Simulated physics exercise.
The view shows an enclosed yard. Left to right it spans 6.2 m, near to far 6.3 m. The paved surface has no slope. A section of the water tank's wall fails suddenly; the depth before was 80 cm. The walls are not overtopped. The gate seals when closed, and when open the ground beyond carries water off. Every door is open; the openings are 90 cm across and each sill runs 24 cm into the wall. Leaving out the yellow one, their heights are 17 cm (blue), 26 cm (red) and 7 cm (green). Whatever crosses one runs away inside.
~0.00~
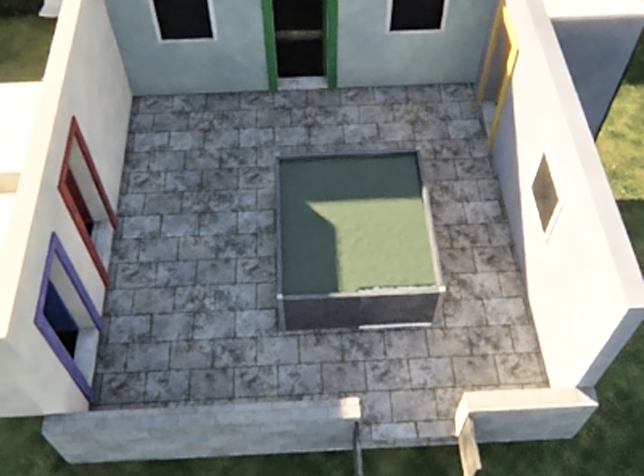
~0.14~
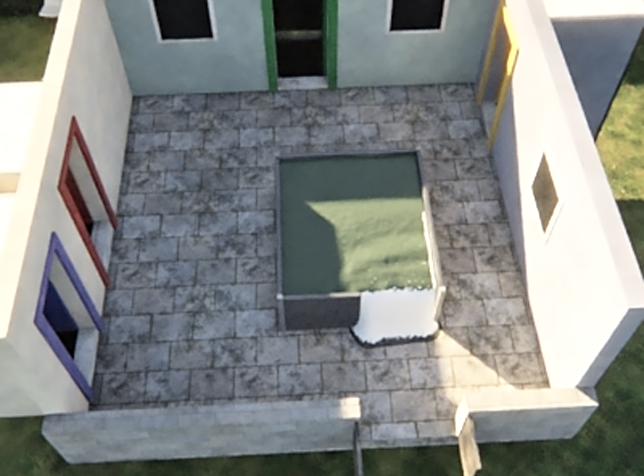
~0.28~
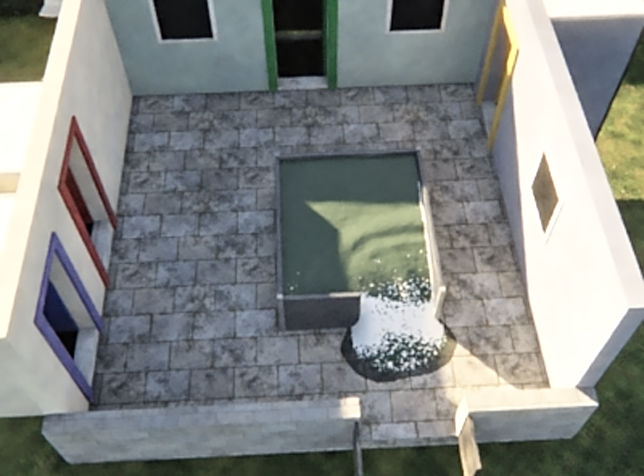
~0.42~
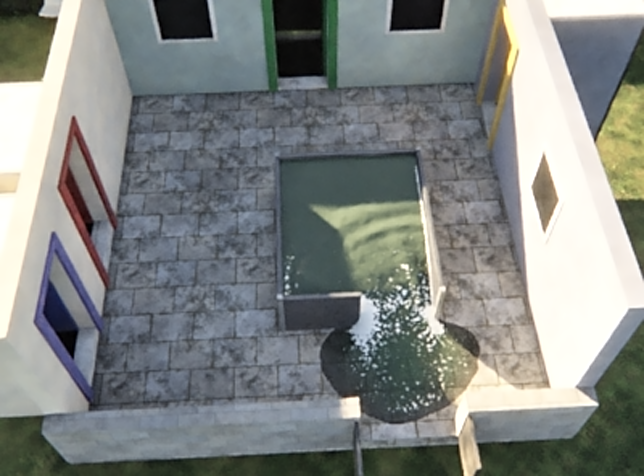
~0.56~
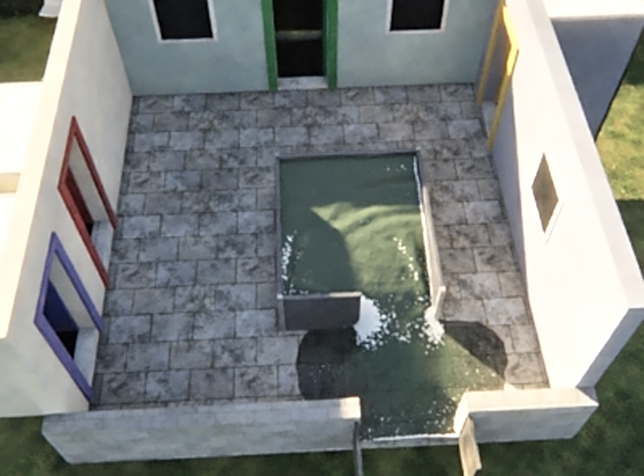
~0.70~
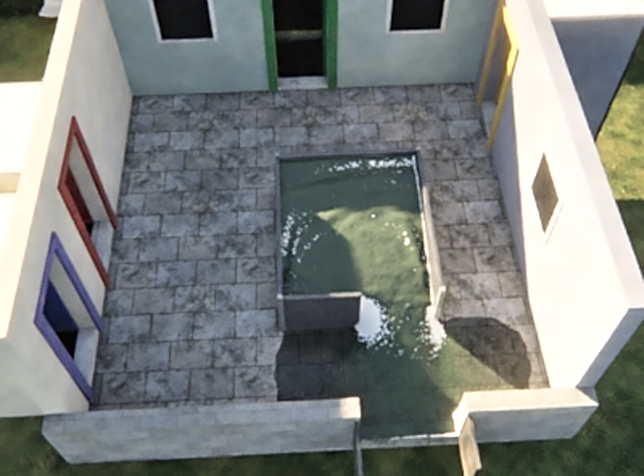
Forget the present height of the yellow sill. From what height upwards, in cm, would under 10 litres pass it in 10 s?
About 8.5 cm.
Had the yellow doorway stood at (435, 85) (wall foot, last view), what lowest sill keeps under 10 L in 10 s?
About 13.0 cm.
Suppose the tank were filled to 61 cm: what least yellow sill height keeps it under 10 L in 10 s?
Then roughly 6.0 cm.
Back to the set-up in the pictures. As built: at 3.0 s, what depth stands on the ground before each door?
Depths in cm: Blue 7, red 0, green 0, yellow 1.
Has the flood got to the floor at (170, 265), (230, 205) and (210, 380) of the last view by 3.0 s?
In that order: Still dry, dry, wet.
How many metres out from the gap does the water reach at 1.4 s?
About 3.6 m.
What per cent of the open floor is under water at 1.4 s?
Near 15 per cent is wet.
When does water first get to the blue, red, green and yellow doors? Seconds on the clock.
Arrival: Blue 2.4 s, red 3.6 s, green 4.5 s, yellow 3.2 s.
After 1.4 s water covers 15 % of the floor, deepest (61 cm) near (551, 412); it has not reached the yellow door.
After 3.0 s water covers 40 % of the floor, deepest (32 cm) near (538, 413); it has not reached the yellow door.
After 10.0 s water covers 90 % of the floor, deepest (11 cm) near (524, 414); 7 cm at the yellow door, 4 litres in over its 10 cm sill.
At the yellow door as built, the water arrived by 3.2 s and peaked near 12 cm at 6.2 s.
Run again over the same 10 s with other heights there, 22 litres in over 7 cm, 6 litres over 9.5 cm. The limit of 10 litres is kept from about 8.5 cm up.
